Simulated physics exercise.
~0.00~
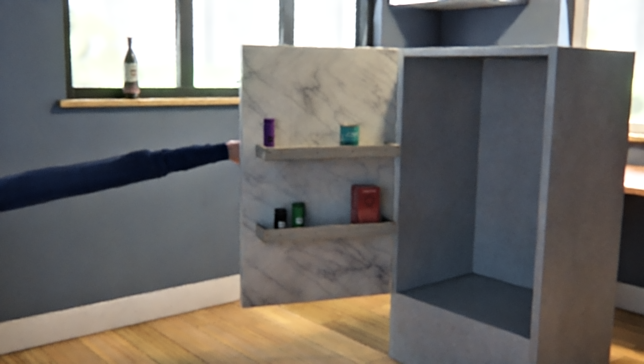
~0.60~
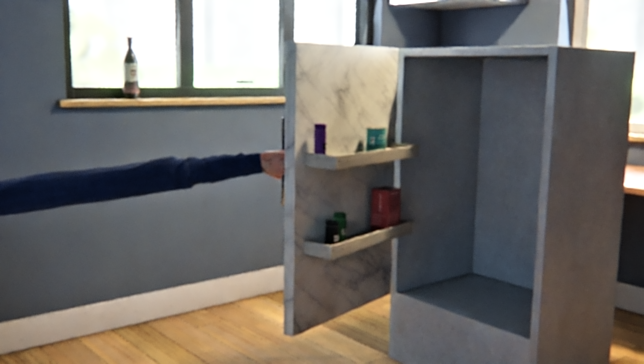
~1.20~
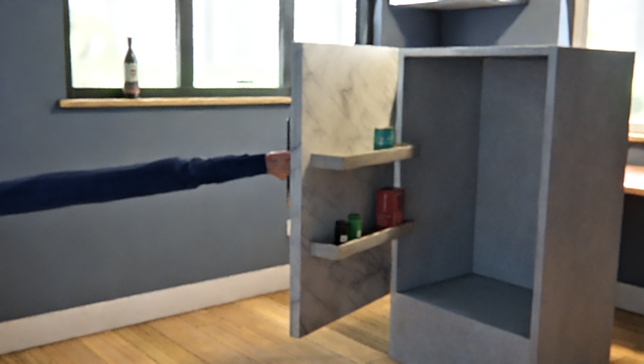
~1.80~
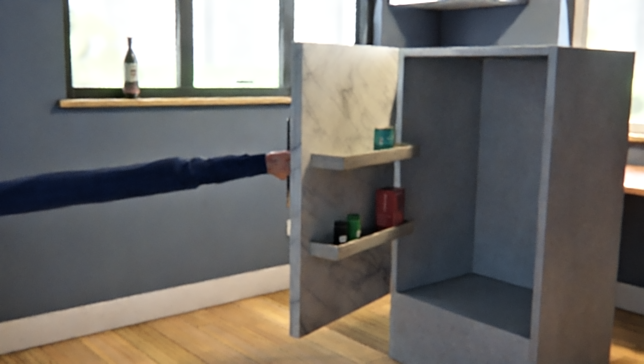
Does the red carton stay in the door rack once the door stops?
Yes, the red carton is still standing in the lower rack of the door at the end.
The footage shows an arm in a dark blue sleeve swinging a marbled pantry door partway toward a gray cabinet, where it stops still open. The purple shaker disappears from the upper rack, while the turquoise tin, black and green shakers and red carton remain upright.
